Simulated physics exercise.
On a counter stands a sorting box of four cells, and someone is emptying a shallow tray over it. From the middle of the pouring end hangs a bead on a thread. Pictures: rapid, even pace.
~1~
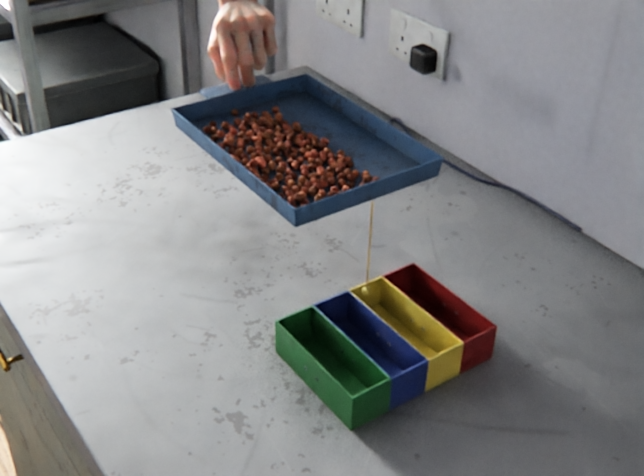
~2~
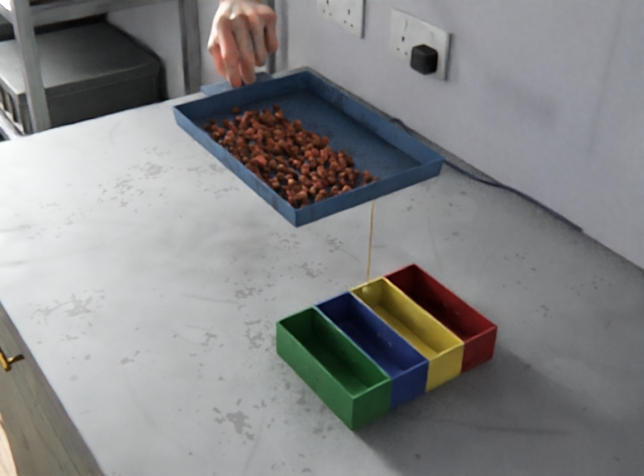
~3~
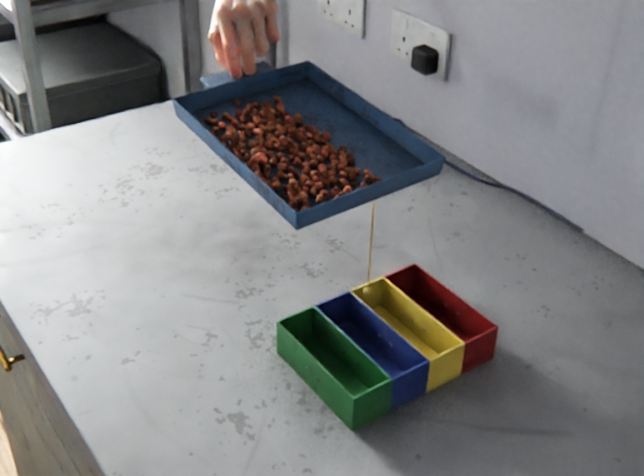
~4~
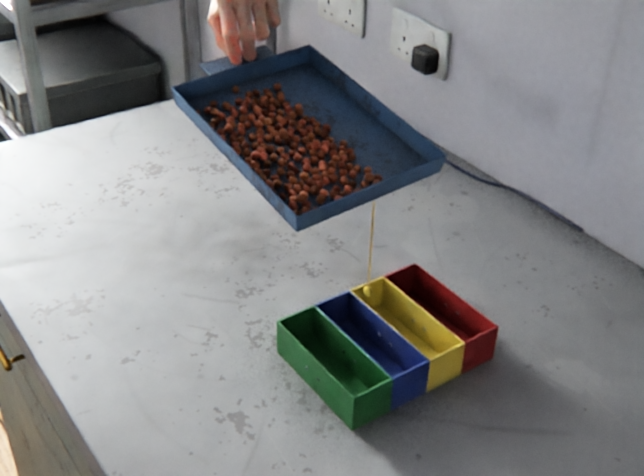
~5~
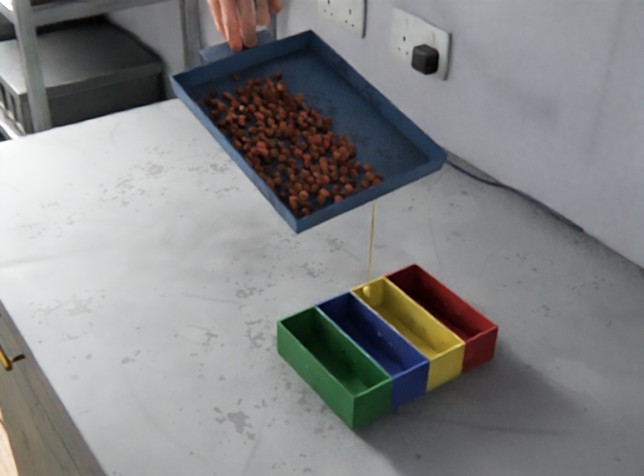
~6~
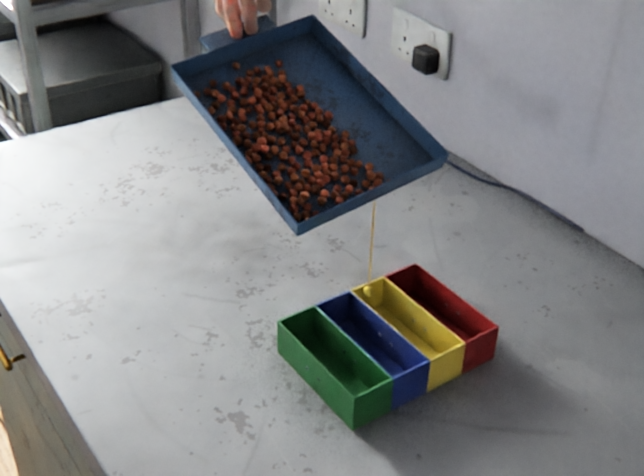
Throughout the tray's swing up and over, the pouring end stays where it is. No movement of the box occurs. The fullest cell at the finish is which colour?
Colour: Green.
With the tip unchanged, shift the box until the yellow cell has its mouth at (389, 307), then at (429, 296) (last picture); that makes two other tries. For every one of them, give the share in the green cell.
First some 50, then 20 per cent.
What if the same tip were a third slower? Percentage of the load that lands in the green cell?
That works out at some 50 per cent.
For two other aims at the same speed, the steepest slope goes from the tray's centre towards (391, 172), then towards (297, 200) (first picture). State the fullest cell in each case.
Case 1 goes to that red cell, case 2 to the green cell.
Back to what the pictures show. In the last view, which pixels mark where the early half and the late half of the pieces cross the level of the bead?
The first part at (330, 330); the rest at (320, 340).
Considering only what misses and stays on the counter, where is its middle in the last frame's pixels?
Centre, final frame: Roughly (278, 405).
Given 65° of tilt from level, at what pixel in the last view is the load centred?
Check around (307, 158) in the last picture.
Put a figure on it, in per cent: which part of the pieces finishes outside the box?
Roughly 30 percent.
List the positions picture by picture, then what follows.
In the first frame, corners of the pouring end at (296, 207) and (440, 157), level; middle of the load at (292, 157), clay pellets; bead on its thread at (367, 291); green cell at (371, 401); blue cell at (408, 382); yellow cell at (444, 364); red cell at (478, 347).
In the second frame, corners of the pouring end at (297, 208) and (441, 157), level; middle of the load at (293, 156).
In the third frame, corners of the pouring end at (297, 211) and (442, 156), tipped barely, lowest at the left corner; middle of the load at (294, 153).
In the fourth frame, corners of the pouring end at (298, 214) and (443, 155), tipped a little, lowest at the left corner; middle of the load at (294, 147).
In the fifth frame, corners of the pouring end at (298, 218) and (444, 153), tipped a little, lowest at the left corner; middle of the load at (295, 142).
In the sixth frame, corners of the pouring end at (299, 221) and (445, 153), tipped clearly, lowest at the left corner; middle of the load at (295, 137); green cell at (372, 401); blue cell at (410, 382); yellow cell at (446, 364); red cell at (480, 347).
Soon, tray tipped steeply; nearly all on the tray; a stray few falling or outside the box.
A while on, tray tipped past a quarter turn; nearly all on the tray; a stray few in the green cell; a stray few falling or outside the box.
Towards the end, tray tipped past a quarter turn; about half in the green cell; about a quarter in the blue cell; a stray few in the yellow cell; about a third falling or outside the box.
Finally, tray tipped past a quarter turn; about half in the green cell; about a quarter in the blue cell; a stray few in the yellow cell; none in the red cell; about a third outside the box.
